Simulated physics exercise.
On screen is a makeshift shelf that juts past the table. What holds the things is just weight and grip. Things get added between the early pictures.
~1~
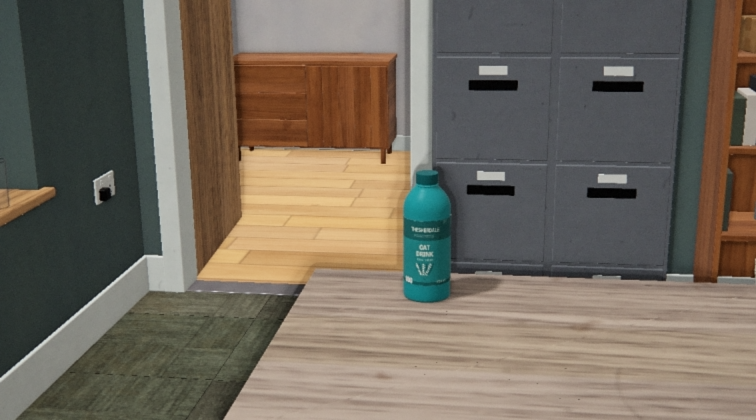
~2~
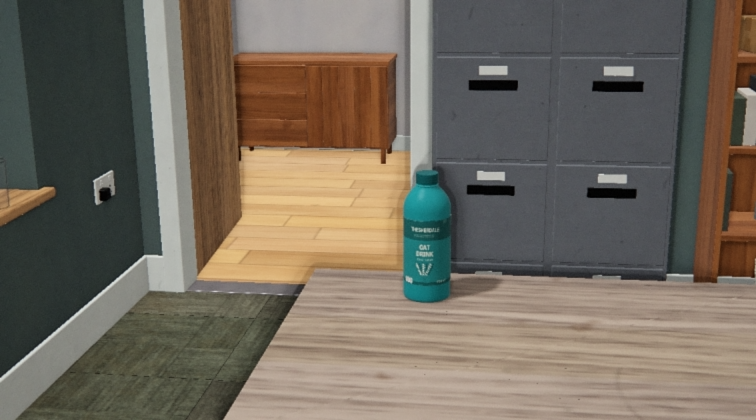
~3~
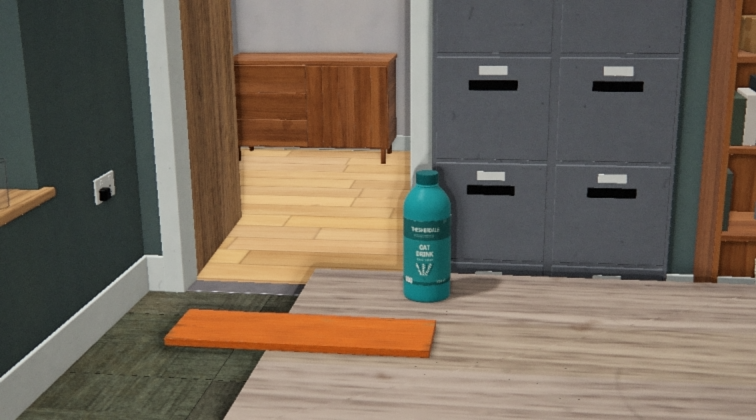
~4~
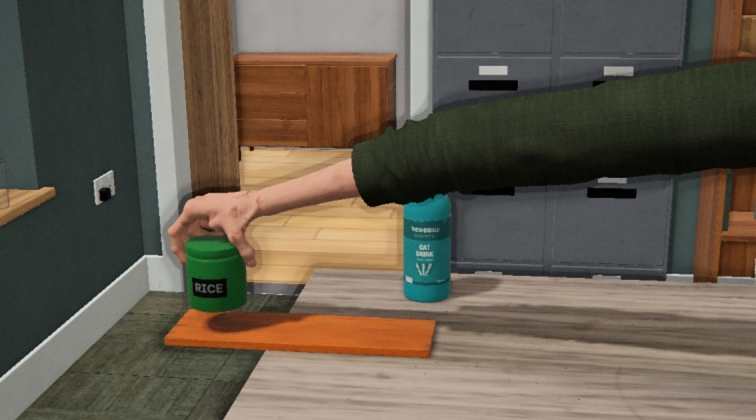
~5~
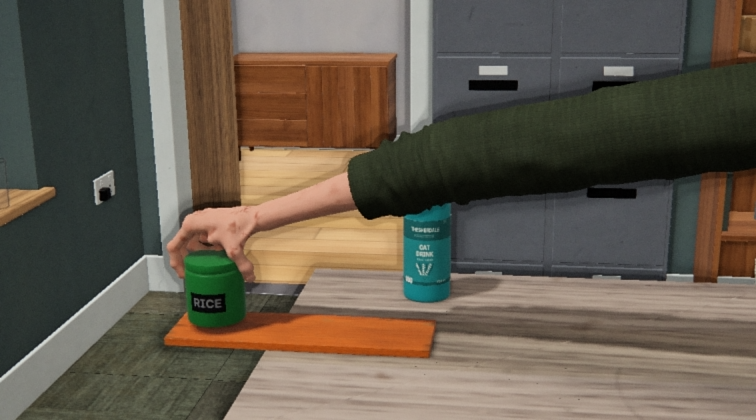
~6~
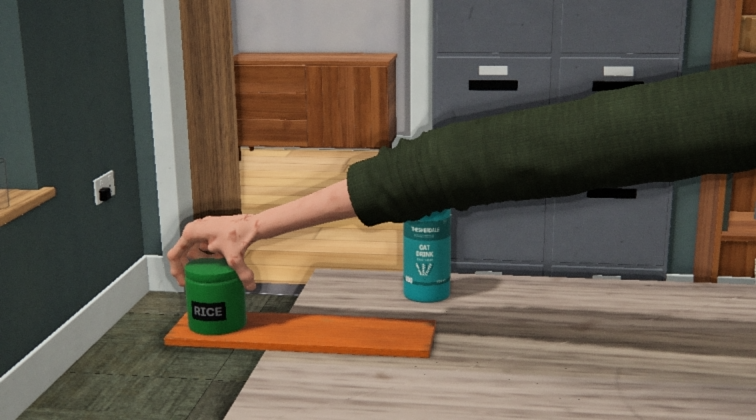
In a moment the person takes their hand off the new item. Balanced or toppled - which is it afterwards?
My guess: It falls off the table.
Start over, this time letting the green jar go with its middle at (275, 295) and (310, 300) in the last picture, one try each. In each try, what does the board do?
It remains balanced the first time and remains balanced the second time.
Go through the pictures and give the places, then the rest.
In the first picture, the last thing is not in view yet.
In the second picture, the last thing is not in view yet.
In the third picture, the last thing is not in view yet; orange board (303, 333).
The fourth picture shows still above its spot; green jar (217, 272); orange board (303, 333).
The fifth picture shows still above its spot; green jar (215, 287); orange board (303, 333).
The sixth picture shows in place under the hand; green jar (216, 295); orange board (303, 333).
Then, 0.60 s later than the last frame, orange board and green jar now down on the floor or falling.
Then, 0.80 s later than the last frame, things are still on the move.
When it is over, down on the floor or falling, orange board and green jar; turquoise bottle as before. The board comes down.
